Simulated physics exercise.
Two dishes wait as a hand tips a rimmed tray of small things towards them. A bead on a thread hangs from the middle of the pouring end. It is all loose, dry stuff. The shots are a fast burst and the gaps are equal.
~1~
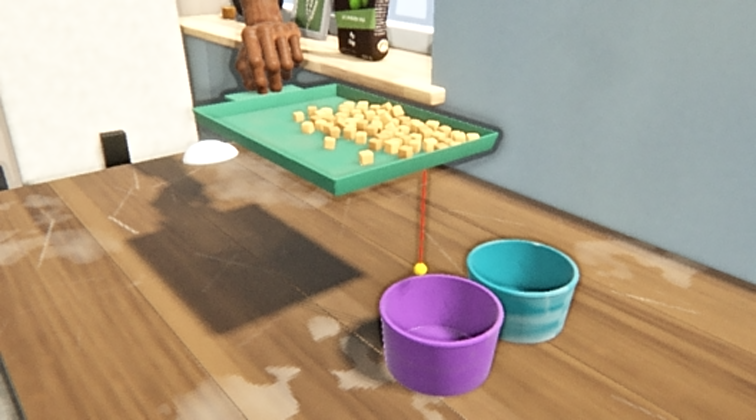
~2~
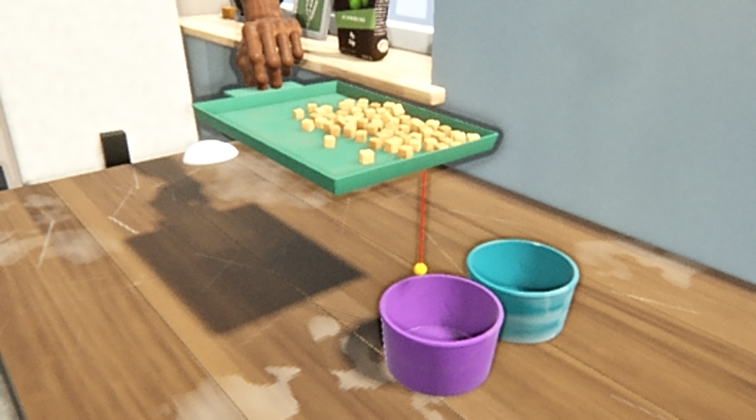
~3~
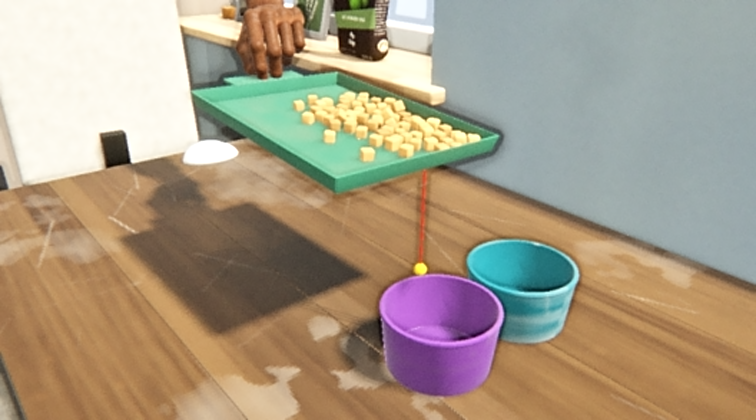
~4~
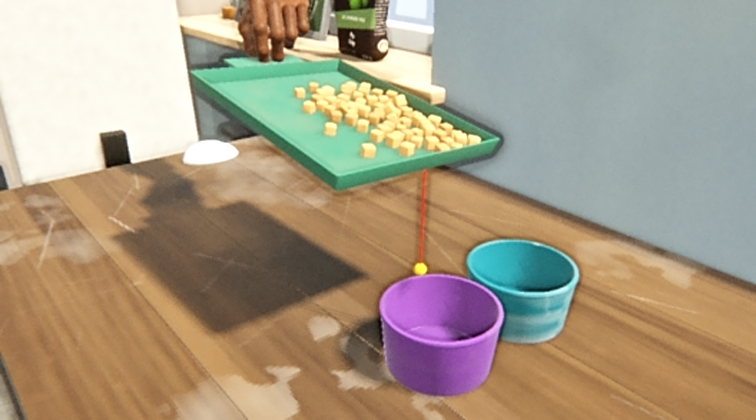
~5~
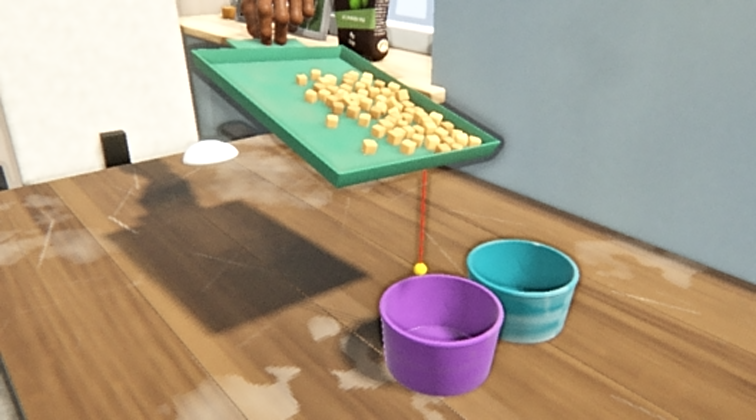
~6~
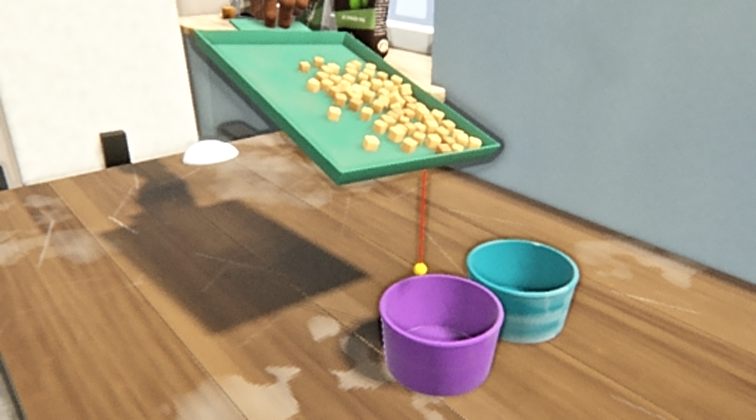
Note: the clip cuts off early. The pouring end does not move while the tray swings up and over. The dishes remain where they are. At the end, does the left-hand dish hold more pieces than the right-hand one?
The right one fills more.
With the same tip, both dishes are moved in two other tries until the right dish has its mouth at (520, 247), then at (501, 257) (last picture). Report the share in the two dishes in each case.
In order, about 60 and 70 in a hundred.
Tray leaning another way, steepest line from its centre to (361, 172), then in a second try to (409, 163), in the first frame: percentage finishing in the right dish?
0 % and 20 %.
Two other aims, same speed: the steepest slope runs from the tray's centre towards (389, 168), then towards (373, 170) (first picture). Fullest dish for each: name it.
The leftmost dish, then the leftmost dish.
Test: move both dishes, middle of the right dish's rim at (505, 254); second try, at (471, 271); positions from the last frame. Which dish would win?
The first time the right-side one comes out ahead, then the right-side one the second time.
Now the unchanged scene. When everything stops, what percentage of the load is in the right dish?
Roughly 70 %.
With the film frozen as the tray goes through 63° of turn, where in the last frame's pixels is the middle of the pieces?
Somewhere about pixel (452, 121).
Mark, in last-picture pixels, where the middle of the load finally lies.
Last view, resting centre - approx. (514, 307).
Soon after the last picture, tray tipped steeply; nearly all on the tray; a stray few in the right dish; a stray few in the air.
A little later, tray tipped past a quarter turn; about half on the tray; a stray few in the left dish; about a quarter in the right dish; a stray few outside both; about a quarter in the air.
Later still, tray tipped past a quarter turn; about a quarter in the left dish; most in the right dish; a small part outside both.
At rest, tray tipped past a quarter turn; about a quarter in the left dish; most in the right dish; a small part outside both.
